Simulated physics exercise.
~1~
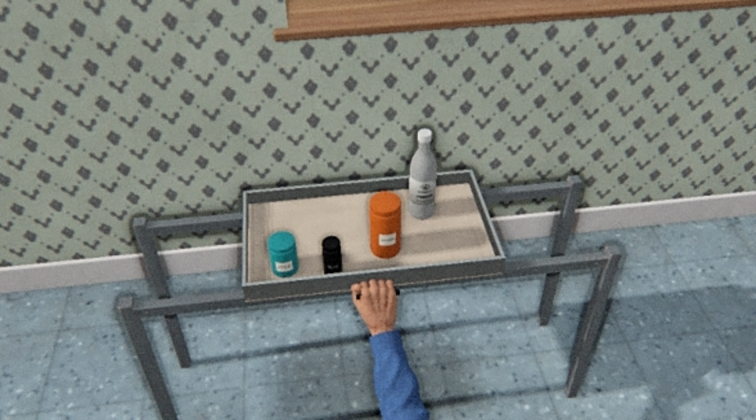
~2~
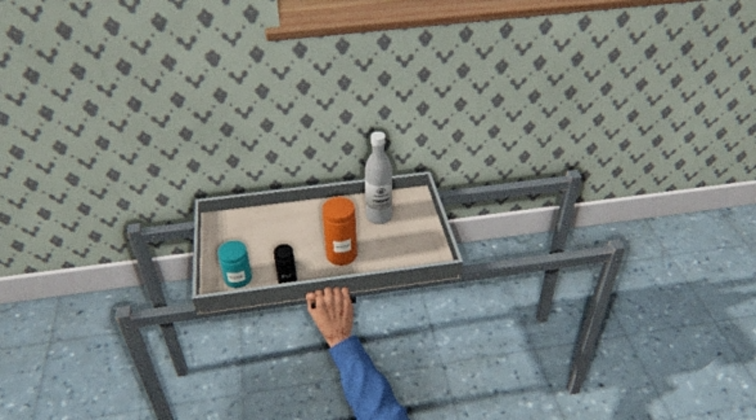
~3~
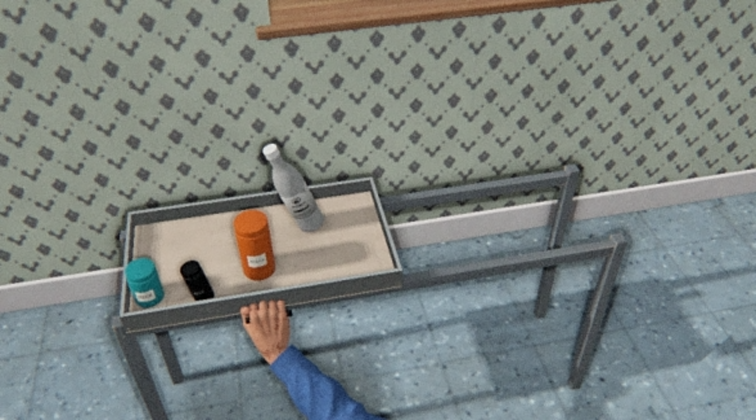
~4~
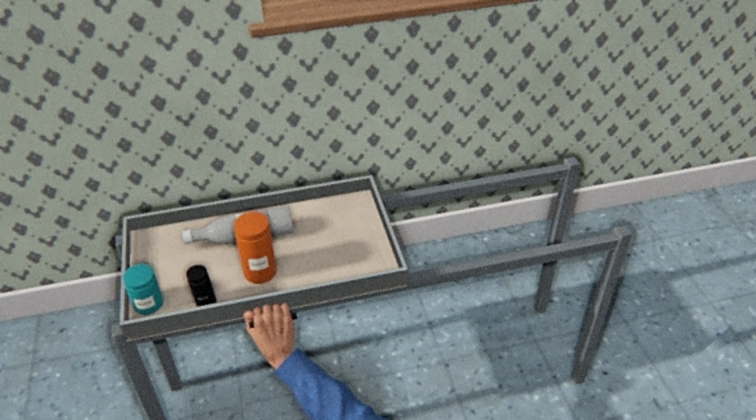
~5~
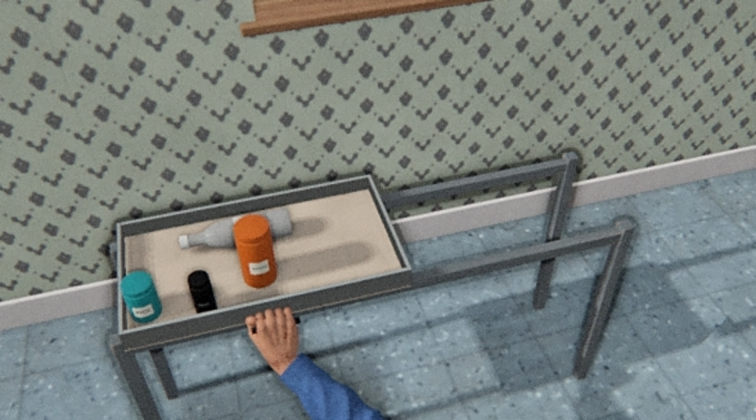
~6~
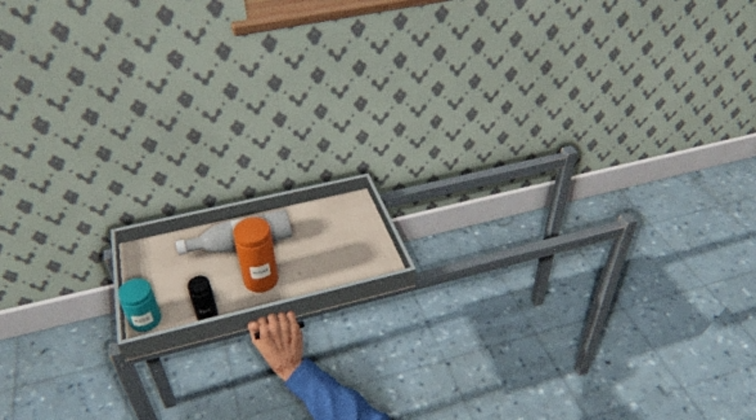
A white bottle toppled onto its side as a hand pulled a tray left along a metal rack until it stopped at the end; the bottle stayed lying in the tray while the orange jar, turquoise jar and black shaker remained standing.
